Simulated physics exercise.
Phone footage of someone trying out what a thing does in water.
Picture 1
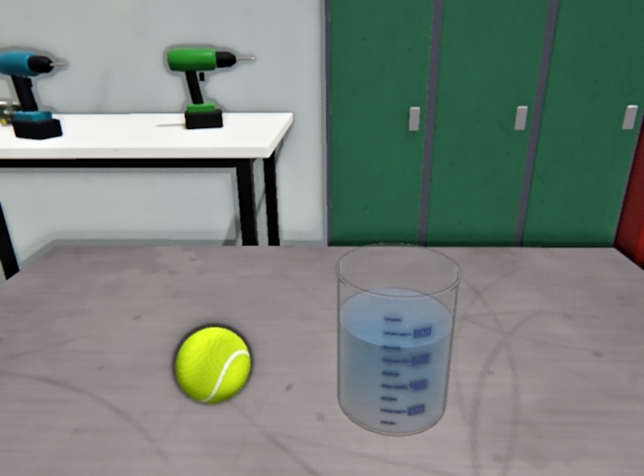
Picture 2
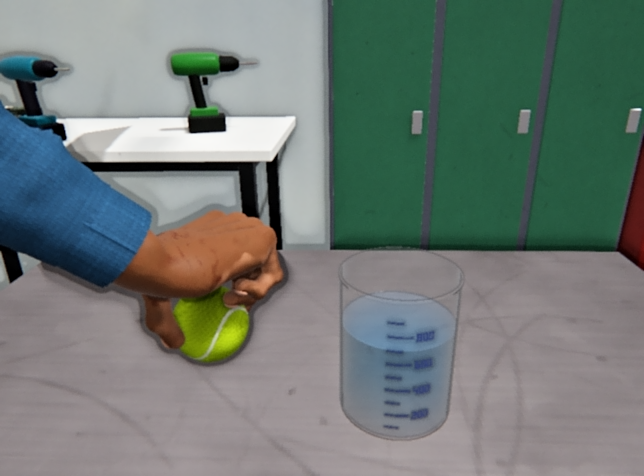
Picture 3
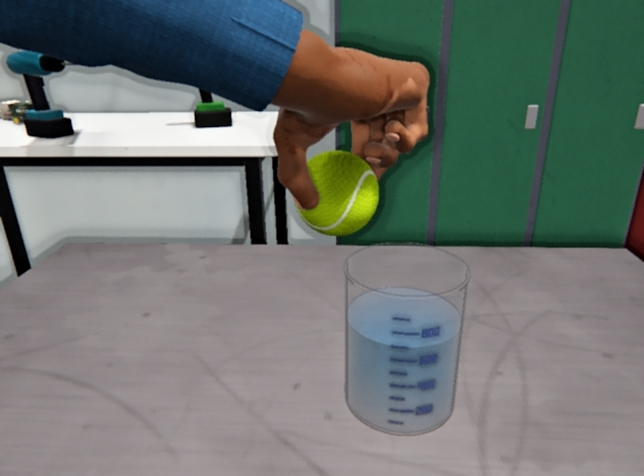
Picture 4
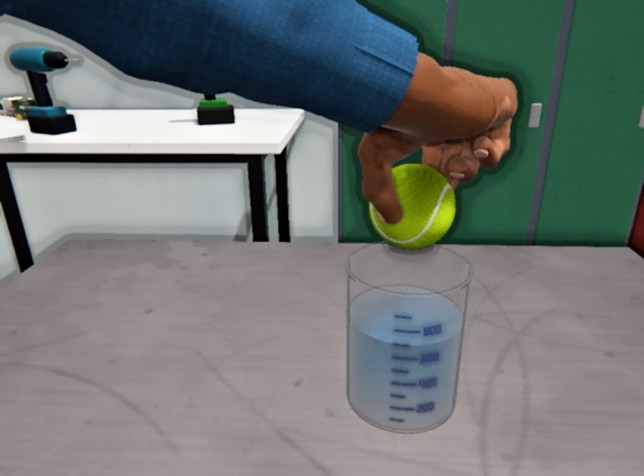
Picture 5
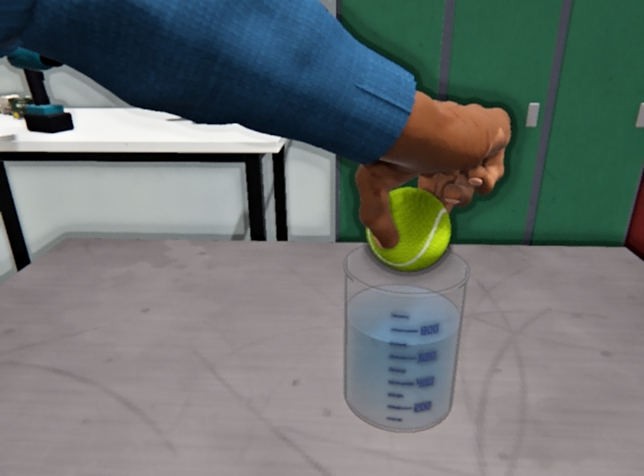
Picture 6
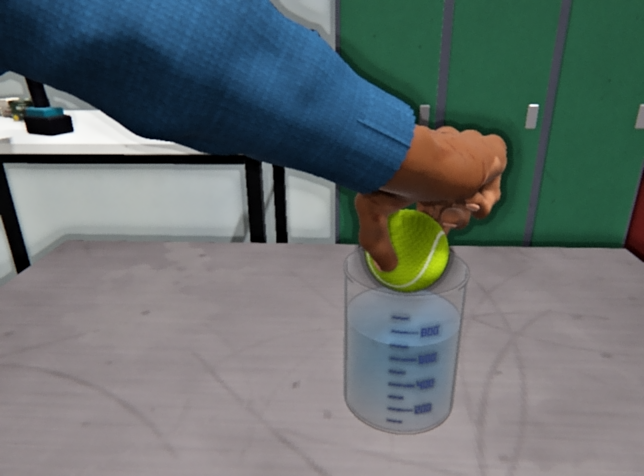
The video shows a hand in a blue sleeve picking up a tennis ball from a gray tabletop, carrying it right above a clear beaker partly filled with water, and lowering it to the beaker's opening while still gripping it.
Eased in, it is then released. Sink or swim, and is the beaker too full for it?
Object: Afloat; beaker: No spill.
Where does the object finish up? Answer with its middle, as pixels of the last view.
Around (403, 301).
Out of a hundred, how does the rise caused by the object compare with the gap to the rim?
20 per cent.
Shortly, the tennis ball enters the water; the beaker is about two thirds full.
Then, the tennis ball comes up again; the beaker is about two thirds full.
At the finish, the tennis ball bobs at the top; the beaker is about two thirds full; no mess.
